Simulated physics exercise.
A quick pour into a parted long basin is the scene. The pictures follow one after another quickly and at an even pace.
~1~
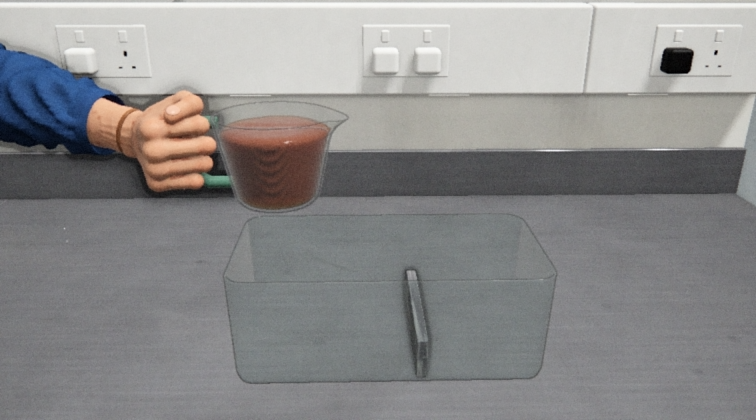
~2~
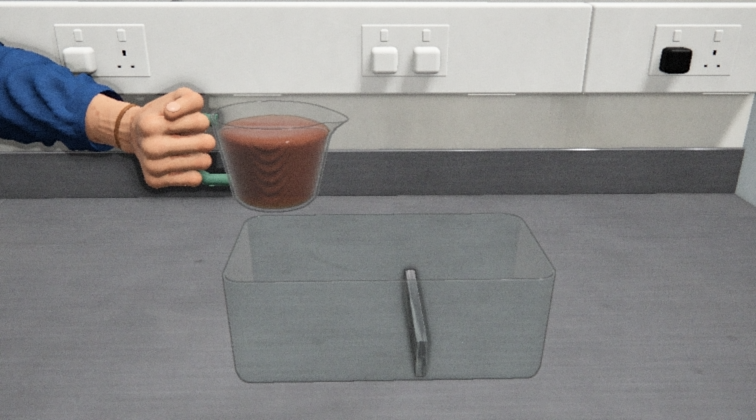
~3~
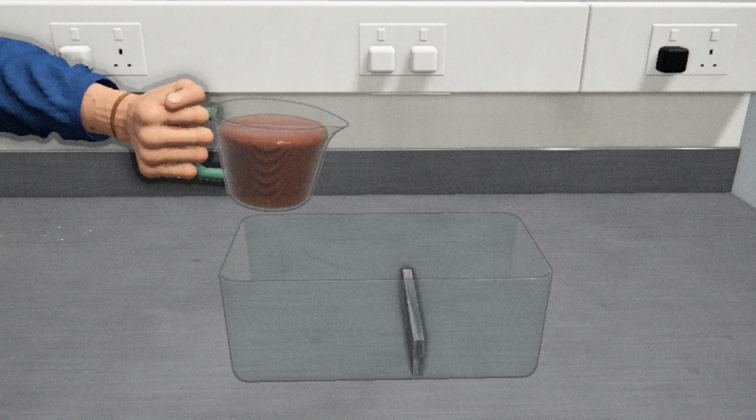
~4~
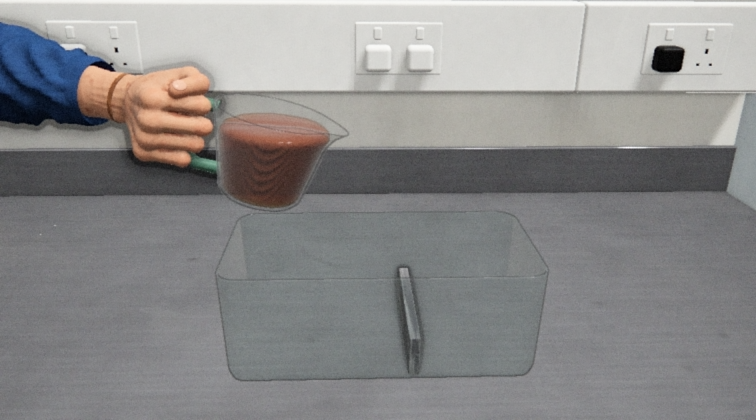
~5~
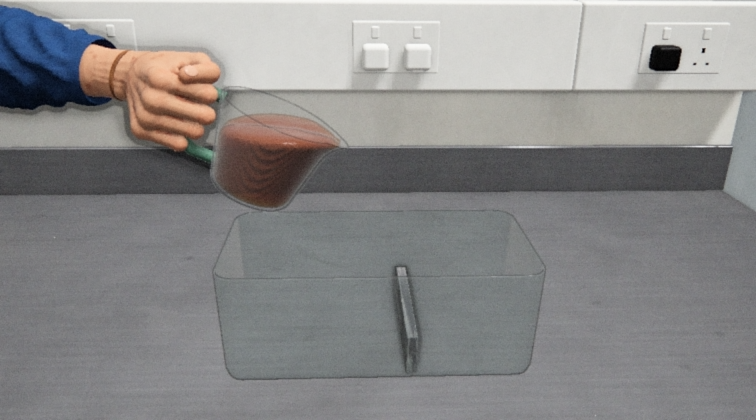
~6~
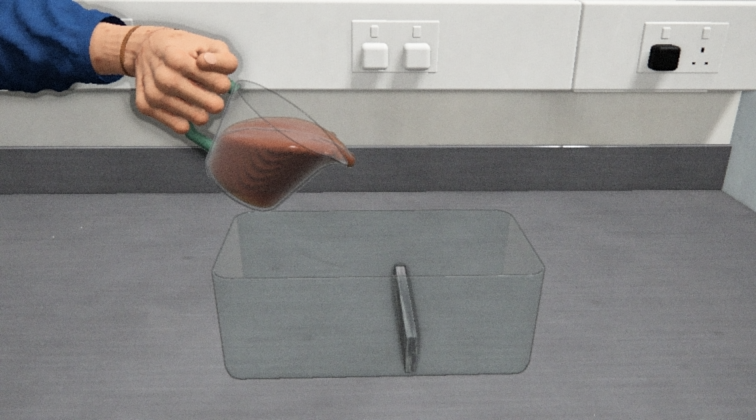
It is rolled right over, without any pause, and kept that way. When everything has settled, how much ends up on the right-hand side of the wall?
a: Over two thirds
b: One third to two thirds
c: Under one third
Under one third.
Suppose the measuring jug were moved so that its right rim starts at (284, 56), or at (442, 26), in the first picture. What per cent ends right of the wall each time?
First some 10, then 70 per cent.
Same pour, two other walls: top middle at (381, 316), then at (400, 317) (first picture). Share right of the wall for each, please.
50 per cent, then 35 per cent, roughly.
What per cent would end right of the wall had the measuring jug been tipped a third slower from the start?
Near 10 %.
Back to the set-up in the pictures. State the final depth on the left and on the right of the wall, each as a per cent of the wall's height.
The left side sits at 40 per cent and the right side at 10.
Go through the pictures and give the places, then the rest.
The first frame shows tilt 0°; pouring edge (349, 116); surface from (220, 127) to (332, 127); the long basin's rim runs from (236, 248) to (538, 245); the wall's top is at (416, 304).
The second frame shows tilt 2°; pouring edge (349, 118); surface from (220, 126) to (331, 127).
The third frame shows tilt 6°; pouring edge (349, 123); surface from (220, 123) to (330, 128).
The fourth frame shows tilt 14°; pouring edge (350, 133); surface from (220, 120) to (332, 130).
The fifth frame shows tilt 24°; pouring edge (350, 146); surface from (222, 126) to (340, 136).
The sixth frame shows tilt 36°; pouring edge (349, 162); surface from (218, 133) to (342, 150); 4 per cent is over the edge.
A moment on, the measuring jug is tipped right over and 24 per cent is still to pour, 56 is left of the wall and 2 right of it.
Next, the measuring jug is tipped right over and 1 per cent is still to pour, 89 is left of the wall and 5 right of it.
Then the measuring jug is tipped right over and 0 per cent is still to pour, 87 is left of the wall and 10 right of it.
Later the measuring jug is tipped right over and 0 per cent is still to pour, 87 is left of the wall and 10 right of it.
Finally, 87 per cent lies left of the wall, 10 right of it and 2 outside.
